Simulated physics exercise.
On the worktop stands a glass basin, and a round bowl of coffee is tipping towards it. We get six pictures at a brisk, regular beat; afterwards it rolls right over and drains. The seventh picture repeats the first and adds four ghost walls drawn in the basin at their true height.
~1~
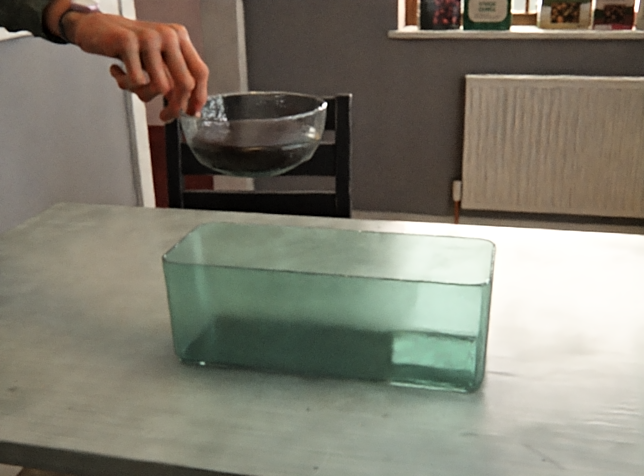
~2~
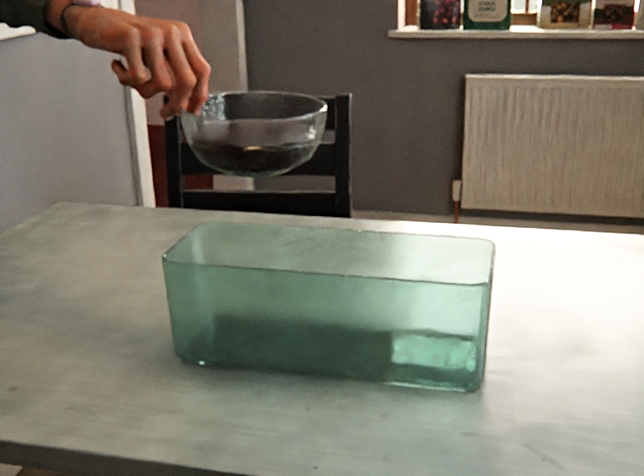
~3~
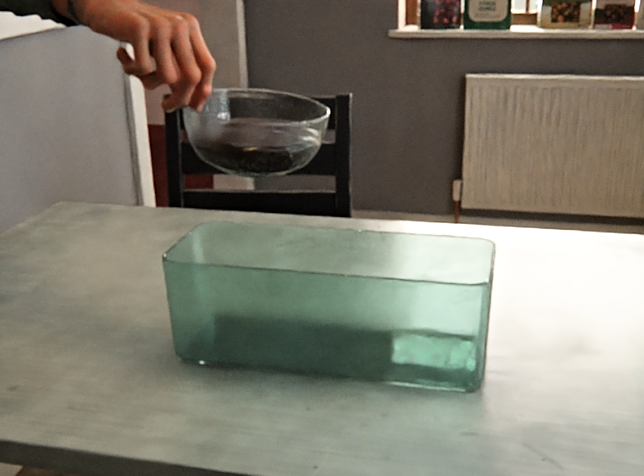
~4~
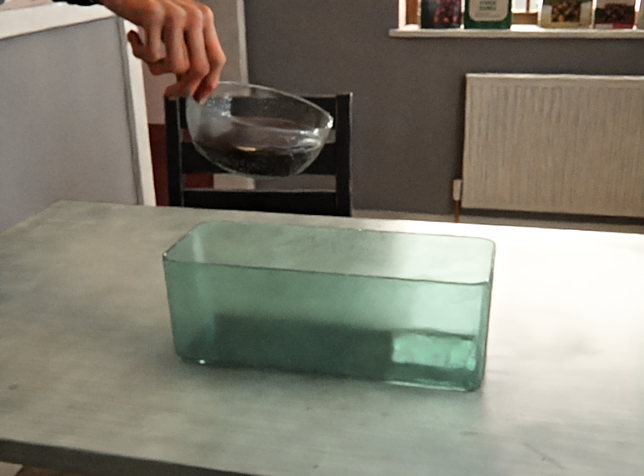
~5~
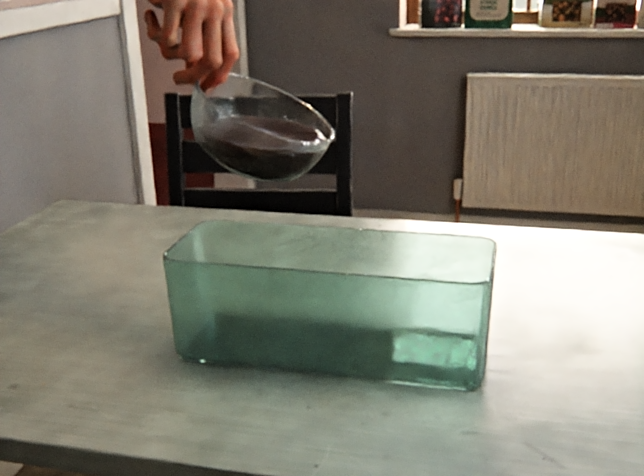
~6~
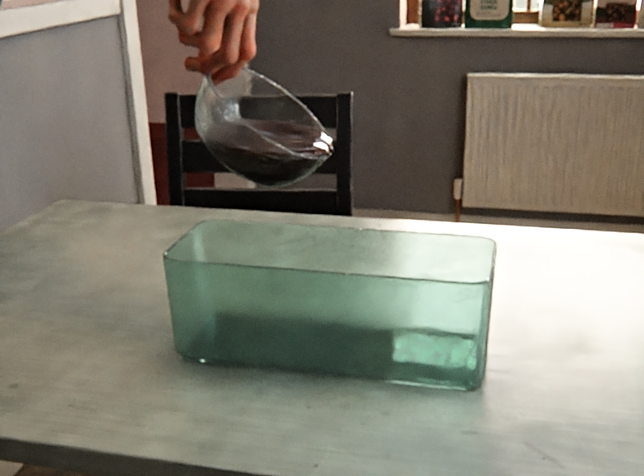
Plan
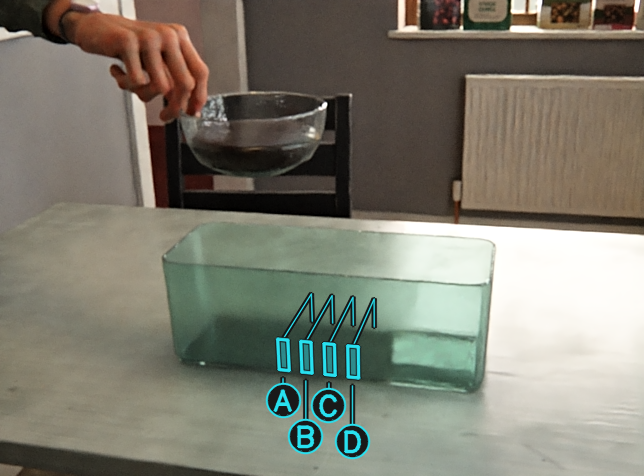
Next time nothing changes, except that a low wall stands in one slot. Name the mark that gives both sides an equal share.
D.
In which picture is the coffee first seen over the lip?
In picture 6.
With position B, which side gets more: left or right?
The right one.
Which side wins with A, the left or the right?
The right one.
On the marked copy, A at (283, 378); B at (305, 380); C at (328, 383); D at (352, 385).
If A is chosen, about 9 % ends left of the wall and 91 % right of it.
If B is chosen, about 8 % ends left of the wall and 91 % right of it.
If C is chosen, about 24 % ends left of the wall and 76 % right of it.
If D is chosen, about 50 % ends left of the wall and 49 % right of it.
